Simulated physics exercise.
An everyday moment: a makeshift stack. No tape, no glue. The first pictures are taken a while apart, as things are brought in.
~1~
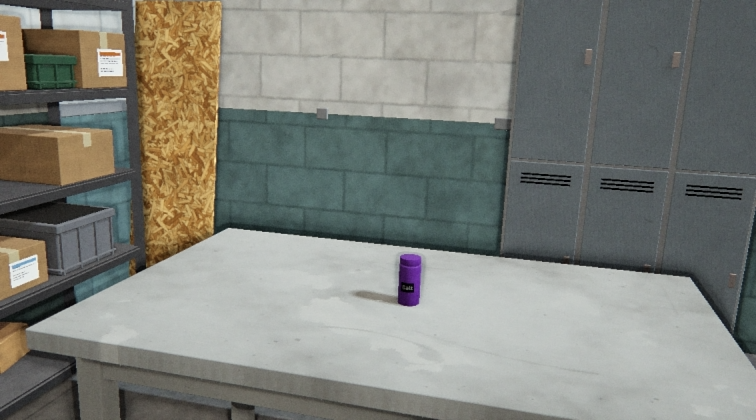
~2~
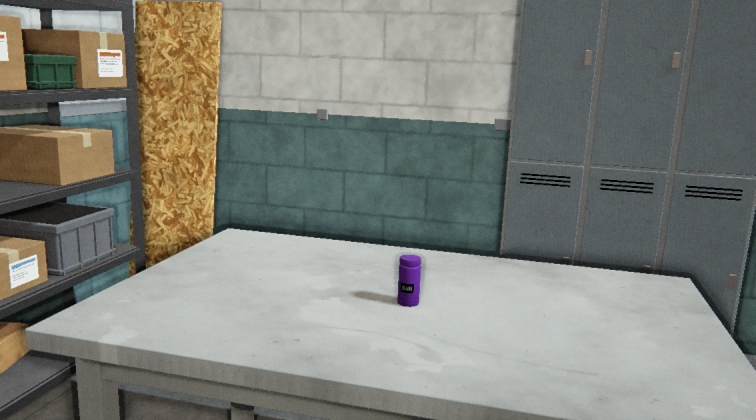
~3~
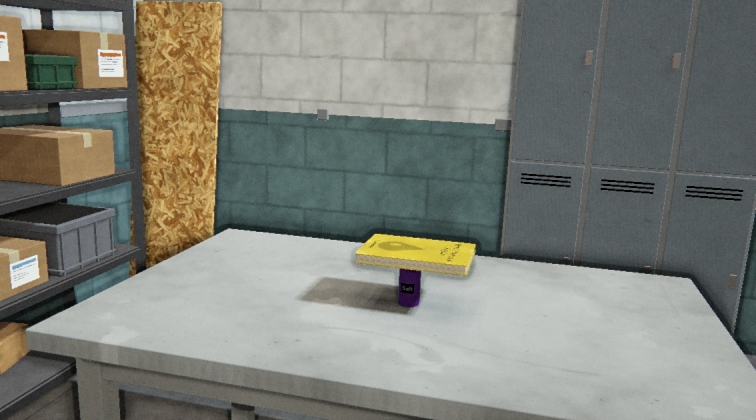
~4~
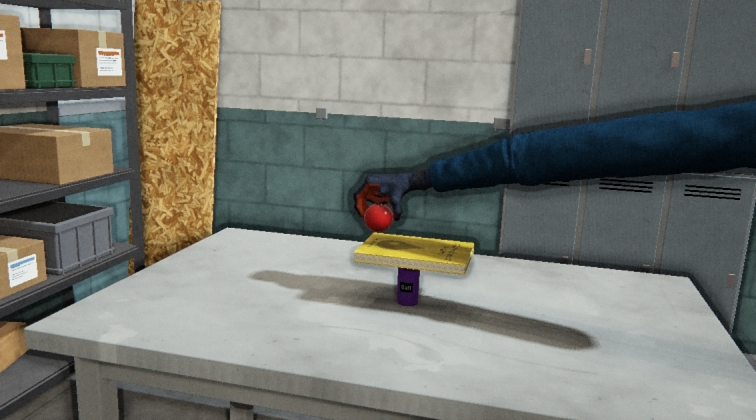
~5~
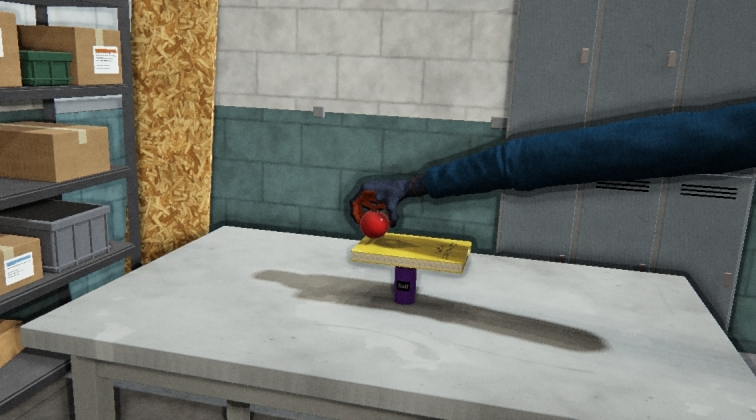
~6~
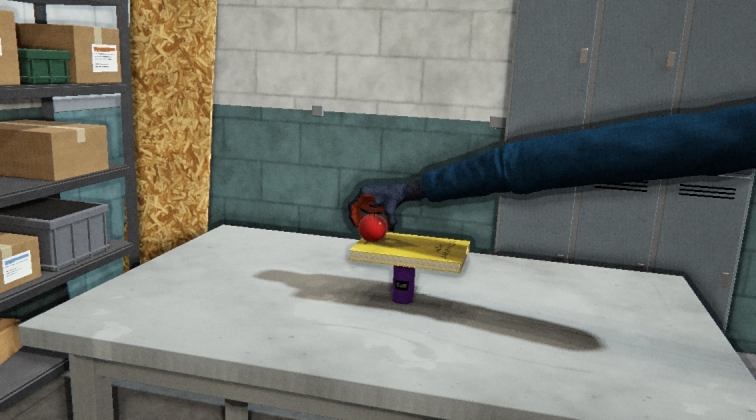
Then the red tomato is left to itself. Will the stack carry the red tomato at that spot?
Outcome: The stack stays up.
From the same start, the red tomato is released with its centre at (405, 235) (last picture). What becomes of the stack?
Then it stays up.
Then, 0.20 s on from there, no change.
Then, 0.40 s on from there, red tomato resting near (373, 228).
In the end, all 3 unmoved. At the end, from the last picture's camera, red tomato near (373, 228). The stack keeps its balance.
